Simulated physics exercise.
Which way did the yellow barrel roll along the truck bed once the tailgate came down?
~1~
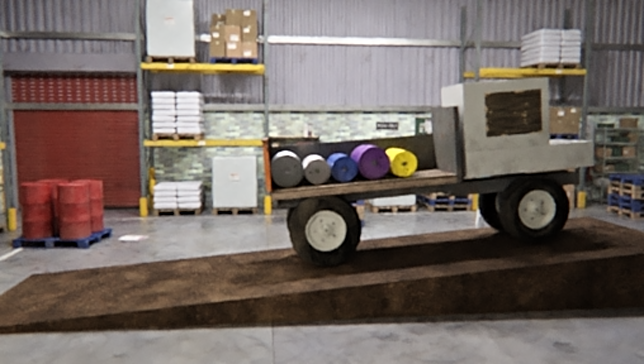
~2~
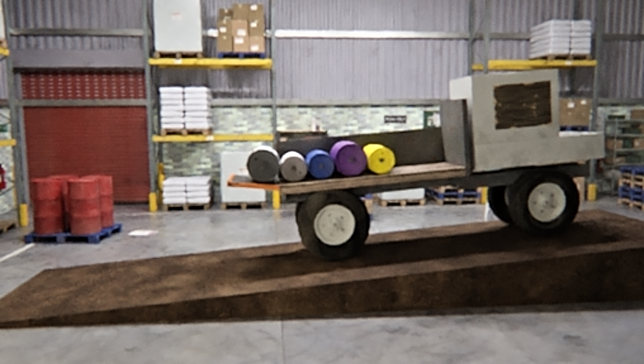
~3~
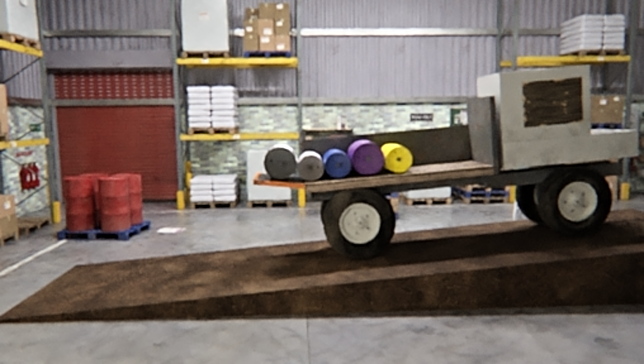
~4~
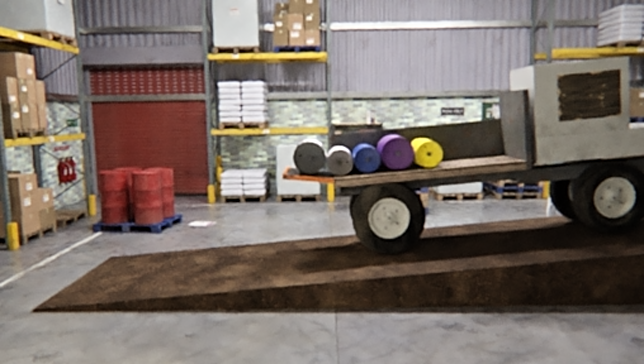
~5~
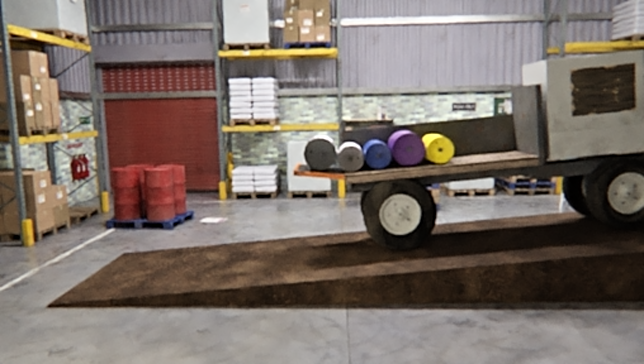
The yellow barrel rolled to the left, towards the lowered tailgate.
